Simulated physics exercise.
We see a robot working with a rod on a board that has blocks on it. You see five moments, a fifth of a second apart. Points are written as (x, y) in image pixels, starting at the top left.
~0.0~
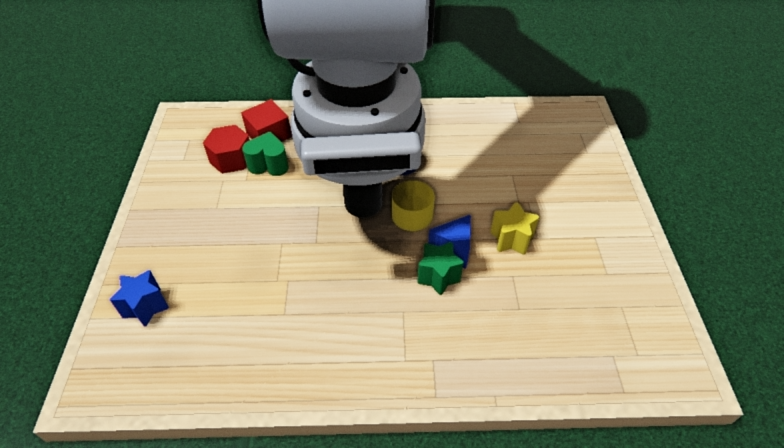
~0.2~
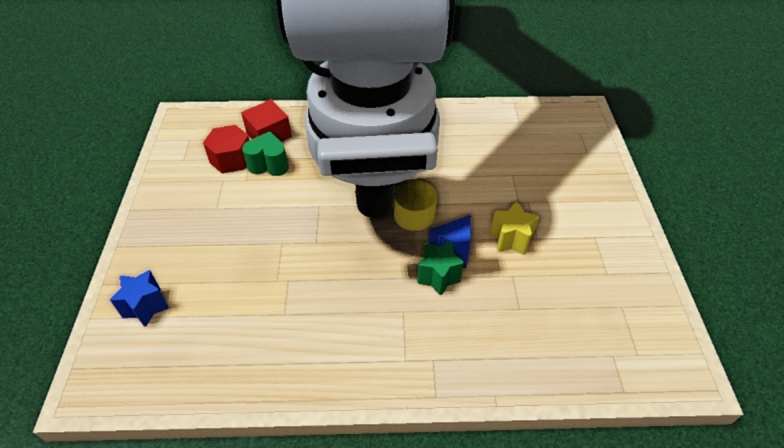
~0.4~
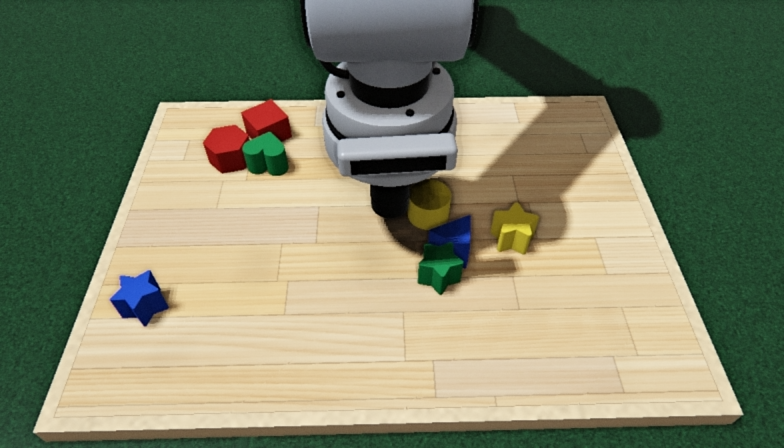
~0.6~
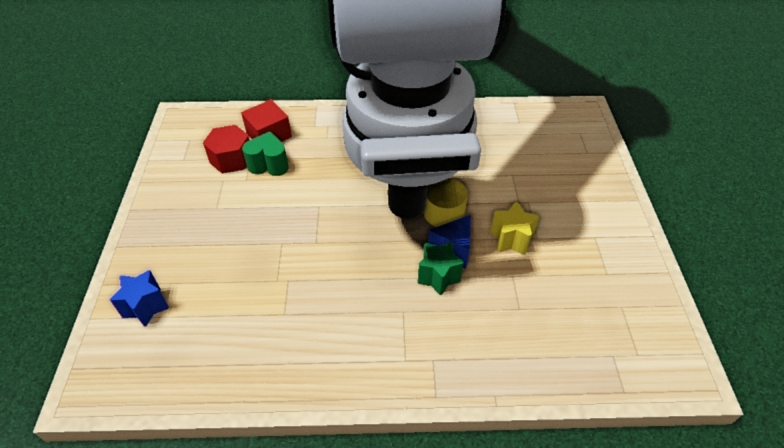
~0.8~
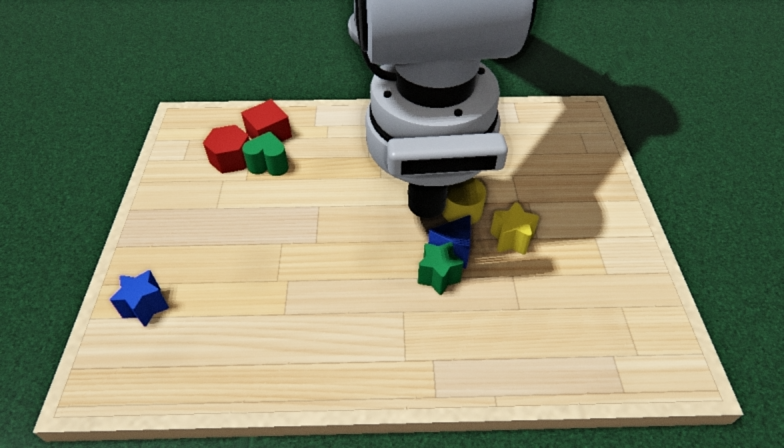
A grey and white robot arm with a dark rod reaches over a pale wooden board on a green surface, seen from above at an angle by a still camera. Red blocks and a green one sit at upper left, a blue star at lower left, and yellow, blue and green blocks right of centre. The arm slides right, its rod pushing the round yellow block toward the yellow star.
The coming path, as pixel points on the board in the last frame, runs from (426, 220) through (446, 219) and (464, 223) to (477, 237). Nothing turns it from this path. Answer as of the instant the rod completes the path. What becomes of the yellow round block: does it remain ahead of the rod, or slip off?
Gone from the front.
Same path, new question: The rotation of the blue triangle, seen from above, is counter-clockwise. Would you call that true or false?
False - the claim does not hold.
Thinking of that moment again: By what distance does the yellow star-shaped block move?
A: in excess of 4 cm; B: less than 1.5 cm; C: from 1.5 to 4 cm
B (less than 1.5 cm)
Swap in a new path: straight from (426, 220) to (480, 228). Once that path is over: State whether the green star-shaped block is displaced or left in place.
It holds its position.
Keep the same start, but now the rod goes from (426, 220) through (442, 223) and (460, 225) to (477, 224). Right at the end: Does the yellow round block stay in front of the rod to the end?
Final answer: Yes.
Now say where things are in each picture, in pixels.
The first frame shows rod's lower end at (363, 205); green star-shaped block at (441, 257); blue triangle at (456, 231); yellow round block at (413, 195); yellow star-shaped block at (517, 219).
The second frame shows rod at (375, 205); yellow round block at (415, 195).
The third frame shows rod at (390, 206); yellow round block at (430, 194).
The fourth frame shows rod at (407, 206); yellow round block at (446, 193).
The fifth frame shows rod at (427, 205); green star-shaped block at (441, 257); blue triangle at (456, 231); yellow round block at (465, 190); yellow star-shaped block at (517, 219).
On the path given first. Halfway along, rod at (458, 205); yellow round block at (492, 185).
At the end, rod at (479, 223); green star-shaped block still; blue triangle at (465, 239), turned 50° clockwise; yellow round block at (497, 185); yellow star-shaped block at (521, 220).
